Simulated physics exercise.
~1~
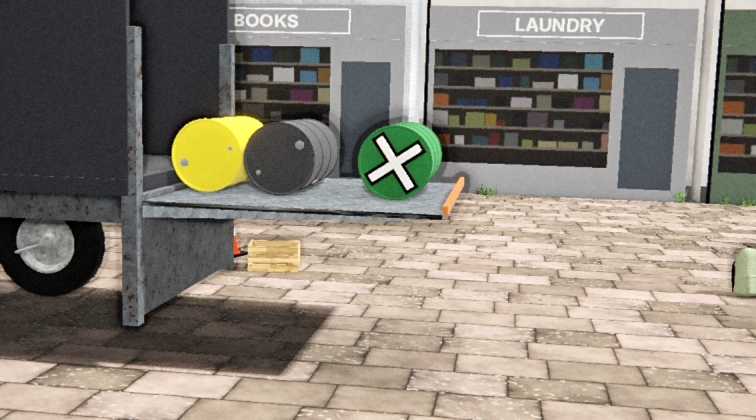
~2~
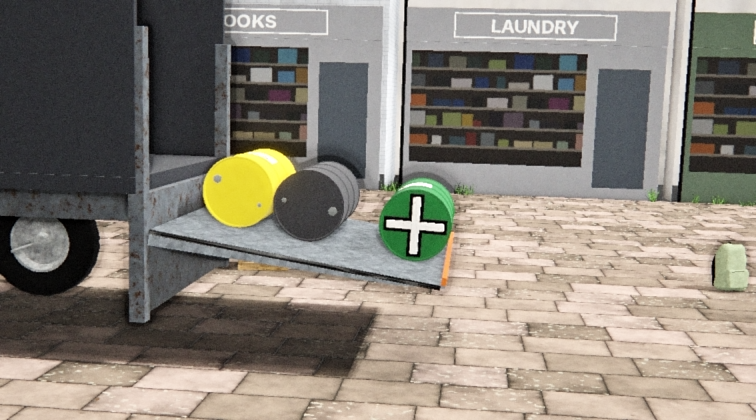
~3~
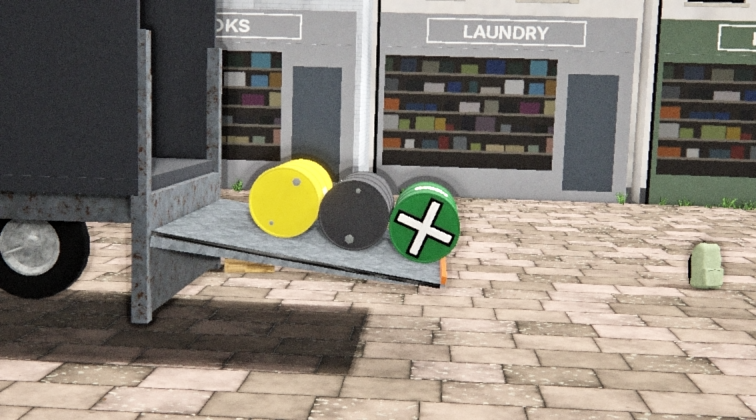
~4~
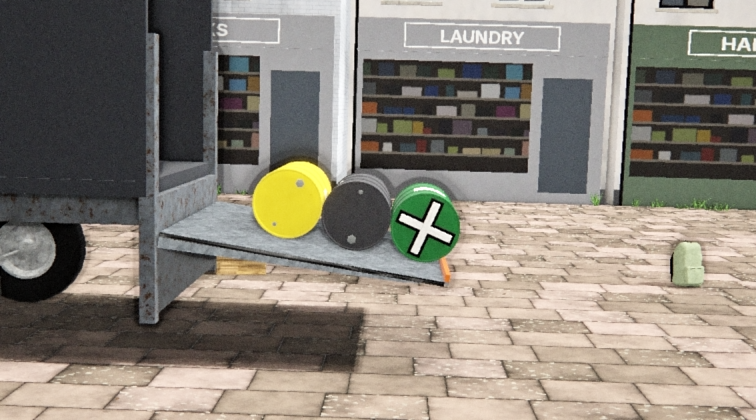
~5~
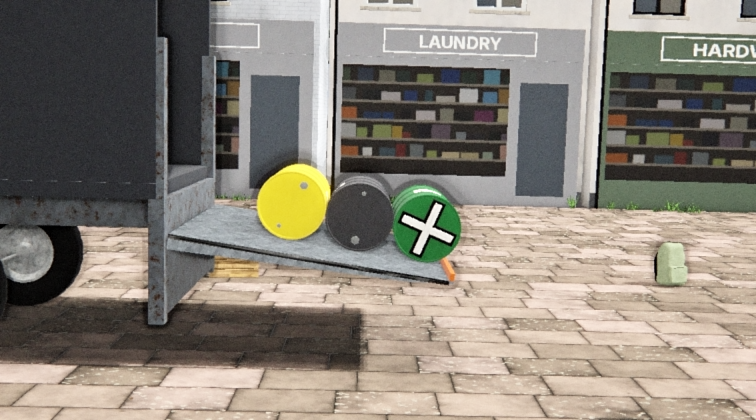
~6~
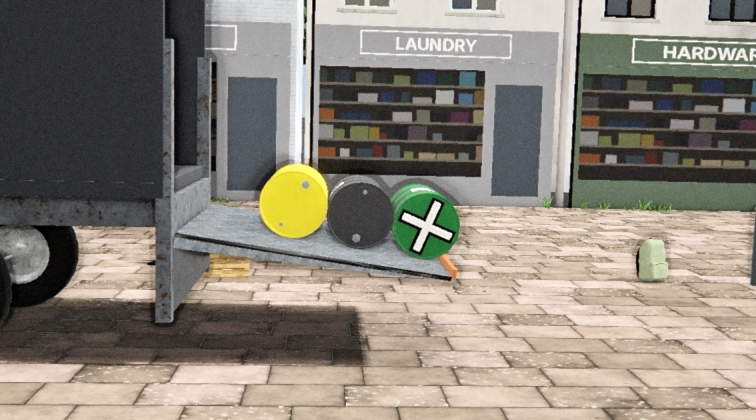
On a paved street outside a row of shops, a truck's tail-lift plate tipped down to the right, and the yellow, dark grey and green drums rolled toward its lowered edge, bunched together there and stayed on the plate.
